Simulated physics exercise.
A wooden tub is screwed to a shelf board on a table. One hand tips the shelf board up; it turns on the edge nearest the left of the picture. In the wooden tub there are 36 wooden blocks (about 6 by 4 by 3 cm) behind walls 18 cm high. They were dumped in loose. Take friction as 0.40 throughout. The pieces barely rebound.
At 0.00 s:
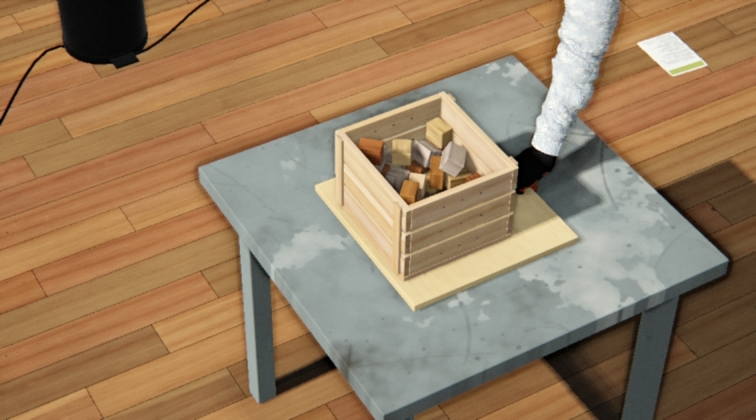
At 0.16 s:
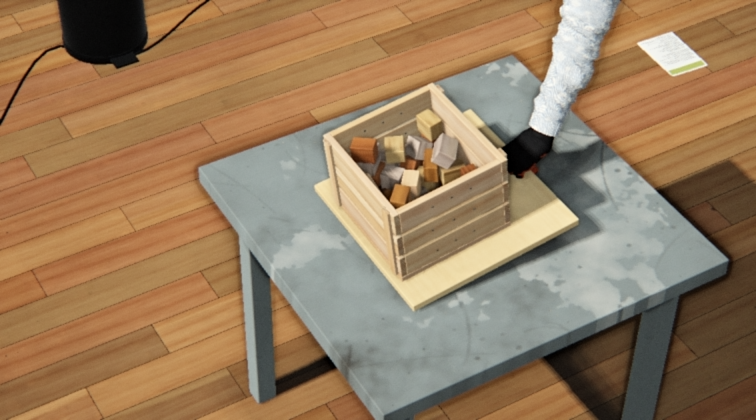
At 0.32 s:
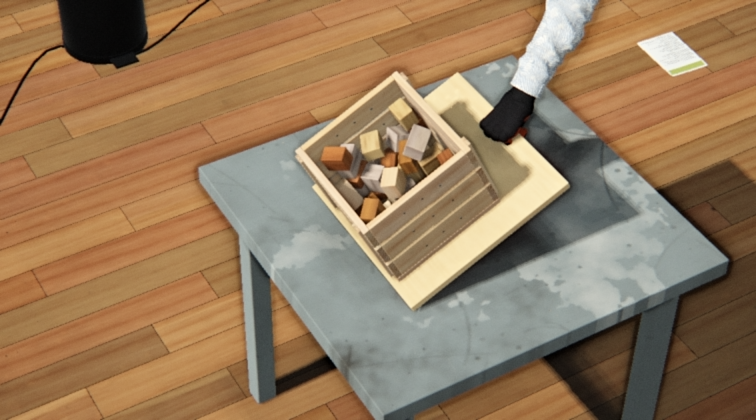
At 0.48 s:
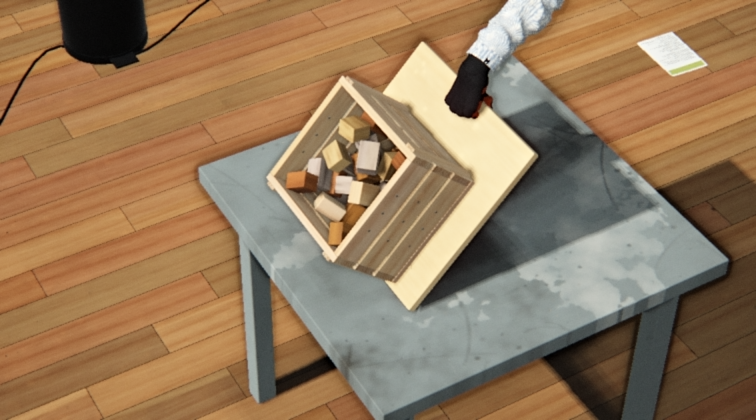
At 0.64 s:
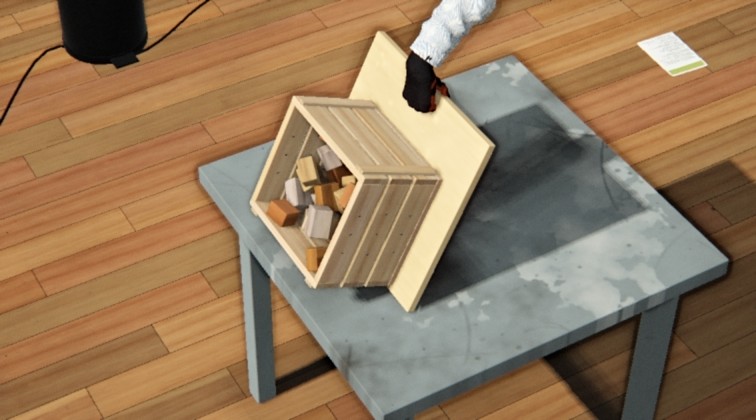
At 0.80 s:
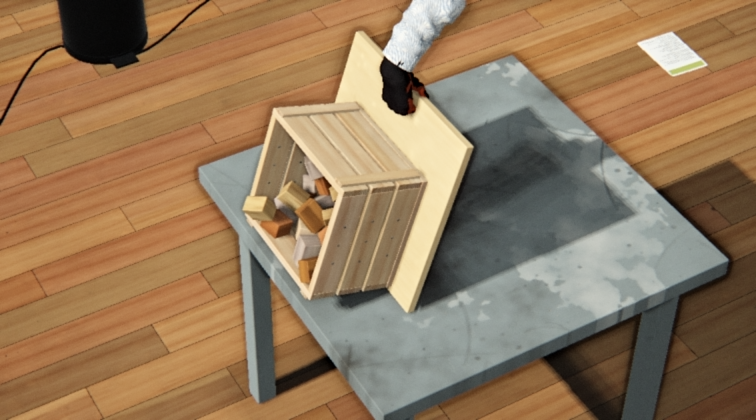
On a gray table set on a wooden floor, a black-gloved hand lifted one side of a board steeply, tilting the attached wooden tub toward the left as the loose blocks inside shifted toward its opening.
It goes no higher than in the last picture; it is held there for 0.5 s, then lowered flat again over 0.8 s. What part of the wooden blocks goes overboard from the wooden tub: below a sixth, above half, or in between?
The wooden tub loses less than a sixth of its wooden blocks.
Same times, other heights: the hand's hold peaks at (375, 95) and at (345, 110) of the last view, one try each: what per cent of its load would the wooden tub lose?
Wooden tub 10 then 40 per cent.
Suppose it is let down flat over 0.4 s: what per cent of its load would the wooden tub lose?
Then wooden tub 0 per cent.
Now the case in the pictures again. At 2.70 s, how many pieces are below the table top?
Roughly 1.
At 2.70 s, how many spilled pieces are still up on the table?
Roughly 0.
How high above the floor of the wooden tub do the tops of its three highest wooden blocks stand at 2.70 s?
About 17 cm.
After 1.10 s, tilt 73°; the wooden tub is down by 1 of 36.
After 1.49 s, tilt 63°; the wooden tub is down by 1 of 36.
After 2.02 s, tilt 2°; the wooden tub is down by 1 of 36.
Outcome (at 2.70 s), the wooden tub is down by 1 of 36. Asked share, 1 of 36, 3 per cent.
